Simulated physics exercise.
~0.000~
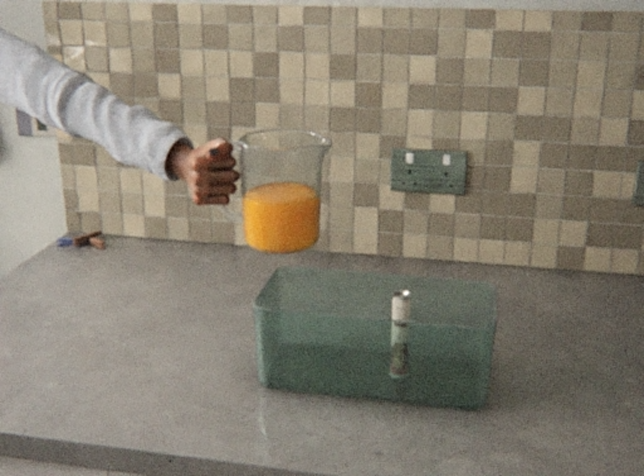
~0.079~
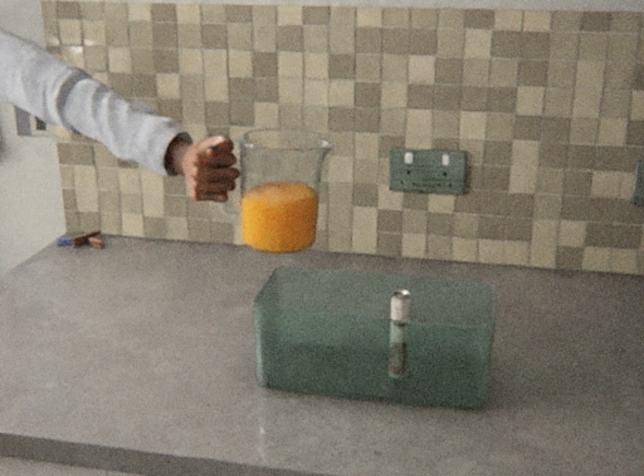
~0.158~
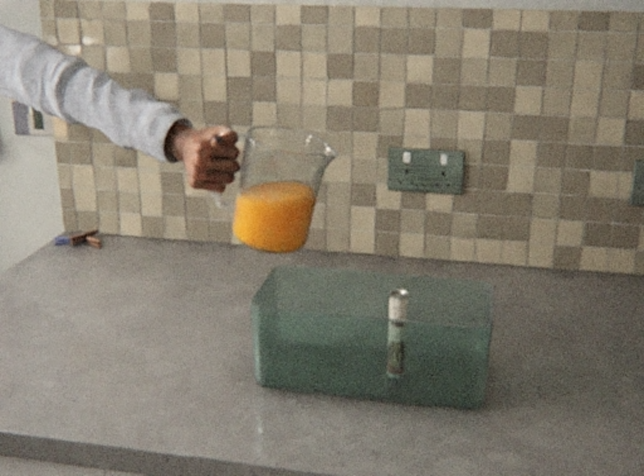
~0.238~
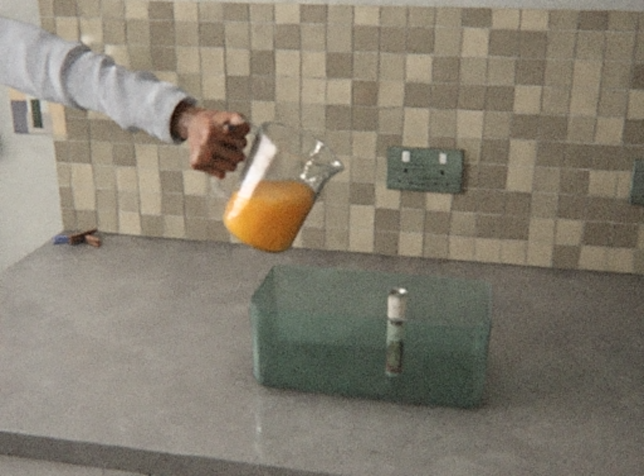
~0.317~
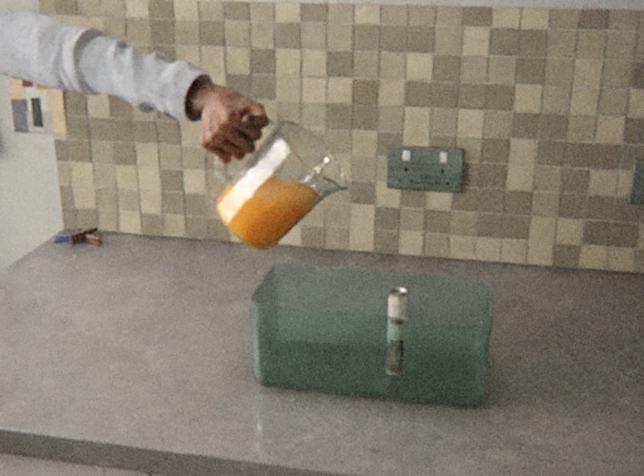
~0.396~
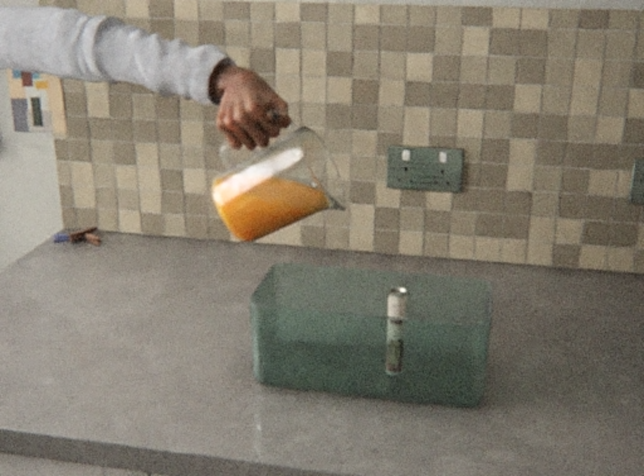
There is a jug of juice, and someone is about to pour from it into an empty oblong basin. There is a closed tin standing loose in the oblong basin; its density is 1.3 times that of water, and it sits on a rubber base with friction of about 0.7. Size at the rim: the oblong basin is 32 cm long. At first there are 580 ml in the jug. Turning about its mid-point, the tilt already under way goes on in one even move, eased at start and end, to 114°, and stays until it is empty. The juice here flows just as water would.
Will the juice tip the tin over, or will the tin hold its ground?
Looks to me like it holds out.
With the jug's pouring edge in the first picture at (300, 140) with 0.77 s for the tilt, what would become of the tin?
It does not tip.
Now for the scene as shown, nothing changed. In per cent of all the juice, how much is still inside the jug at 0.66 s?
About 56 per cent.
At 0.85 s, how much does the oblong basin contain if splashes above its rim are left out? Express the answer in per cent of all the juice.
78 per cent or thereabouts.
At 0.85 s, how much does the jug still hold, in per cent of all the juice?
Close to 12 percent of the total.
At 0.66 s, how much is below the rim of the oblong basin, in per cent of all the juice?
Fraction in basin: Approx. 16%.
Then, 0.66 s in, the tilt is 108° and 56 per cent is still to pour; the tin stands where it began.
Then, 0.85 s in, the tilt is 114° and 11 per cent is still to pour; the tin stands 1 cm from where it began.
Then, 1.05 s in, the tilt is 114° and 0 per cent is still to pour; the tin stands where it began.
Then, 1.27 s in, the tilt is 114° and 0 per cent is still to pour; the tin stands 1 cm from where it began.
Finally, the tin stands where it began.
